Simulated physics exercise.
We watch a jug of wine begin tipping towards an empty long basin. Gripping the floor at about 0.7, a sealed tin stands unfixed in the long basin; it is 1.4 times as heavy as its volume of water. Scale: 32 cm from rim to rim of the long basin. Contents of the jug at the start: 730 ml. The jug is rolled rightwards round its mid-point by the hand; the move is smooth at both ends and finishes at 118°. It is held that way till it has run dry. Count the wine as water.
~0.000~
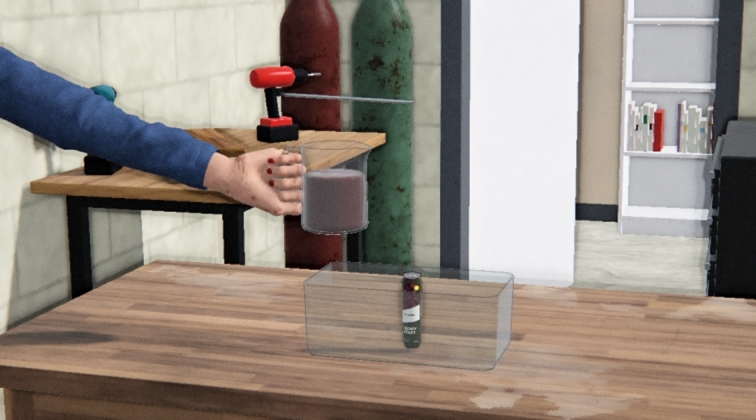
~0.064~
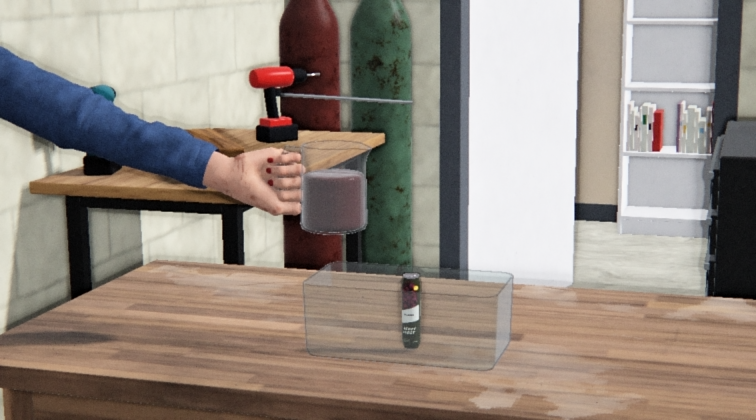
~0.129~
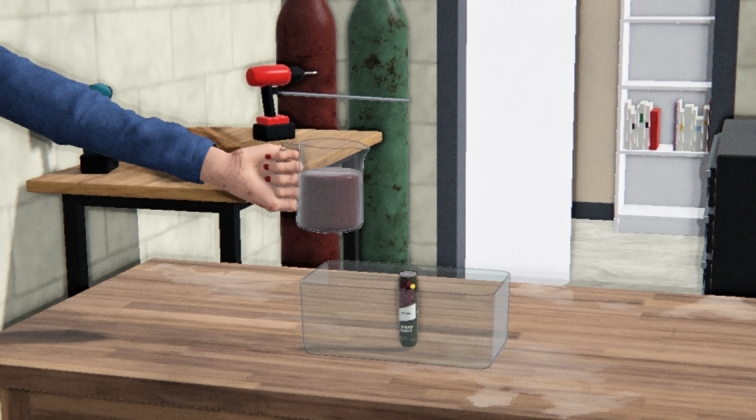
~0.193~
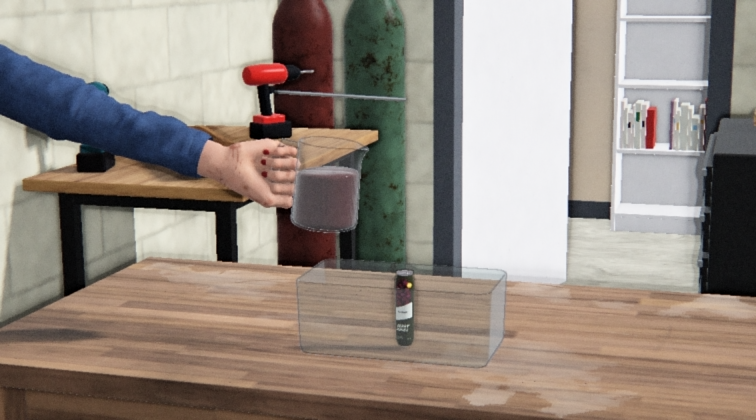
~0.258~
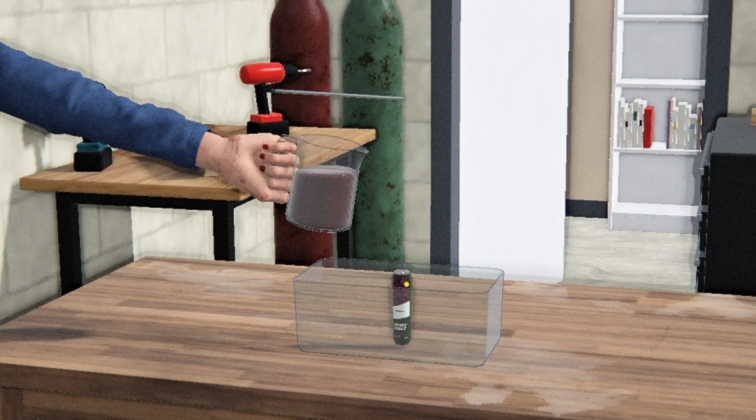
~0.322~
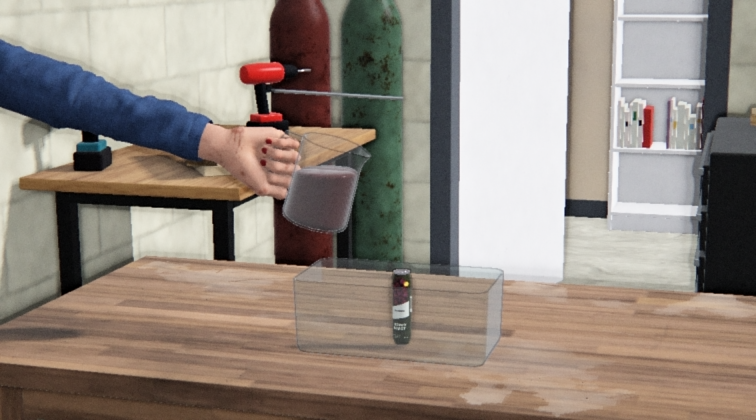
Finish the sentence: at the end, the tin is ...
Lying on its side.
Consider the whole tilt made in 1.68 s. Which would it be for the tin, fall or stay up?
Outcome - the tin comes down.
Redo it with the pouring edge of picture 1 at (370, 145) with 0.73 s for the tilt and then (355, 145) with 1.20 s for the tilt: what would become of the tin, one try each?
Run one: It tumbles. Run two: It tumbles.
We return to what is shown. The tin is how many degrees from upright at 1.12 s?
0°.
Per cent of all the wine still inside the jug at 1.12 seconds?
Around 28 in a hundred is still there.
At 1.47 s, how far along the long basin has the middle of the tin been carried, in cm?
Around 7 cm.
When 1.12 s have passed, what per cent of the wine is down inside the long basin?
I reckon close to 52 per cent.
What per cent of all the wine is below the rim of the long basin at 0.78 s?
Around 0 percent.
Then, 0.78 s in, the tilt is 73° and 91 per cent is still to pour; the tin stands where it began.
Then, 1.12 s in, the tilt is 110° and 28 per cent is still to pour; the tin stands where it began.
Then, 1.47 s in, the tilt is 118° and 0 per cent is still to pour; the tin lies on its side.
Then, 1.85 s in, the tilt is 118° and 0 per cent is still to pour; the tin lies on its side.
Finally, the tin lies on its side.
